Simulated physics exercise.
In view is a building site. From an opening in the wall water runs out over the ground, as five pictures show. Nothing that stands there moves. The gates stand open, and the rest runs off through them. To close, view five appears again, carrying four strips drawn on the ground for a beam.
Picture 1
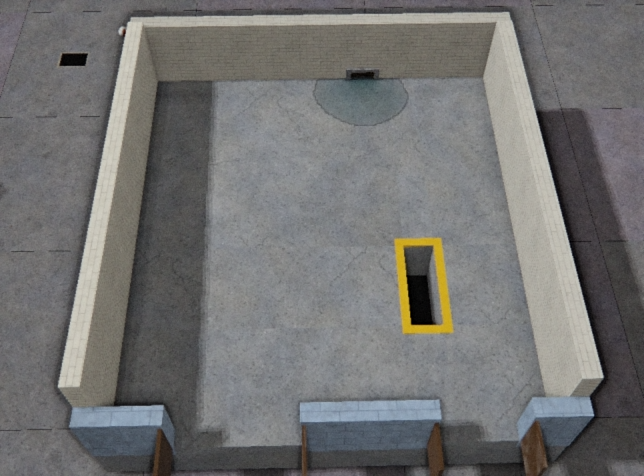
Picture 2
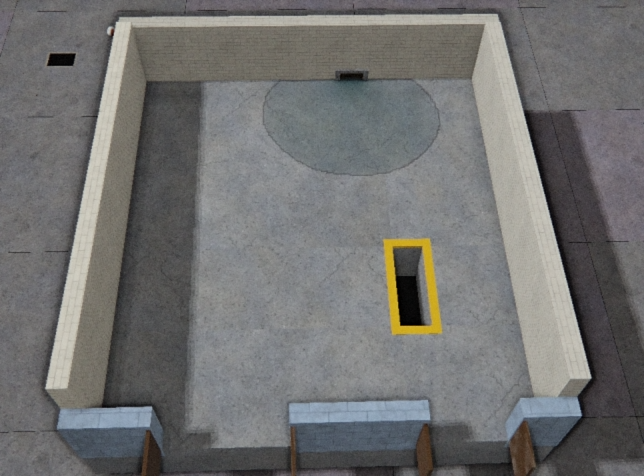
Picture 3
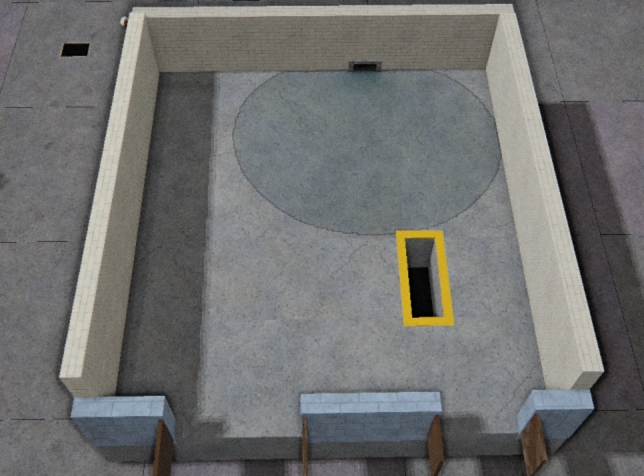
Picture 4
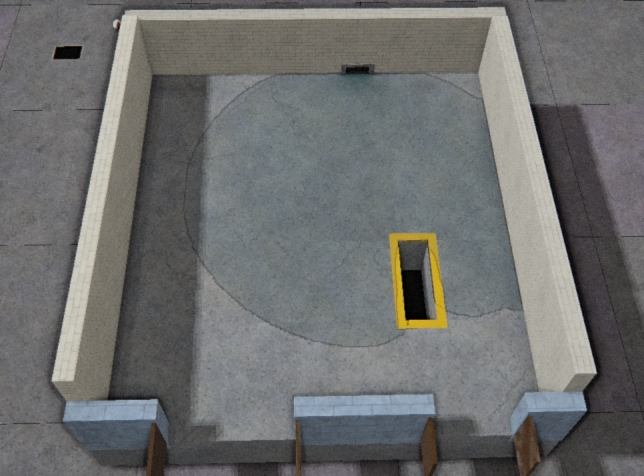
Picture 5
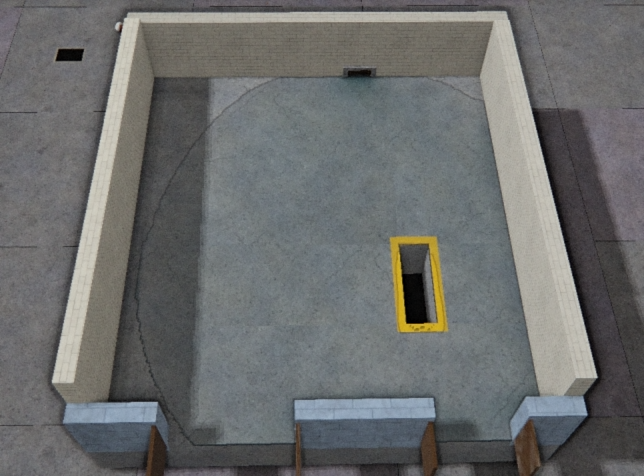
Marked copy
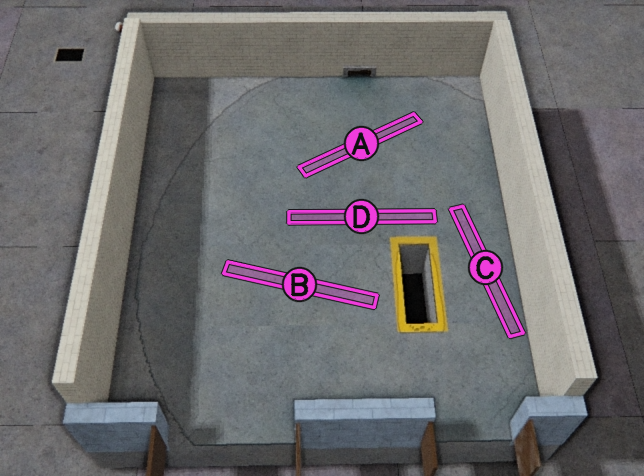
Water spreading from an outfall in the back wall across a walled concrete floor, reaching around a yellow-edged drain pit.
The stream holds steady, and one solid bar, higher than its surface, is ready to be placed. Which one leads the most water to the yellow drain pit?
Spot B does it best.
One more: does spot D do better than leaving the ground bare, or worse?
It is worse.
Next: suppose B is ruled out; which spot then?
C it is.
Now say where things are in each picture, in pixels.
The first picture shows outfall at (362, 74); yellow drain pit at (423, 284); open gate at (474, 424); open gate at (239, 429); 4 % of the ground under water, visible out to (400, 110); yellow drain pit still dry.
In the second picture, 14 % of the ground under water, visible out to (409, 162); yellow drain pit still dry.
In the third picture, 32 % of the ground under water, visible out to (378, 230); yellow drain pit still dry.
In the fourth picture, 56 % of the ground under water, visible out to (308, 334); yellow drain pit taking water.
In the fifth picture, 81 % of the ground is wet; yellow drain pit taking water.
In magenta, A from (302, 171) to (417, 117); B from (225, 267) to (375, 301); C from (456, 207) to (516, 334); D from (288, 217) to (434, 216).
With A, about 10 % of the stream goes into the yellow drain pit, about 90 % out by the gates.
With B, about 51 % of the stream goes into the yellow drain pit, about 49 % out by the gates.
With C, about 29 % of the stream goes into the yellow drain pit, about 71 % out by the gates.
With D, about 7 % of the stream goes into the yellow drain pit, about 93 % out by the gates.
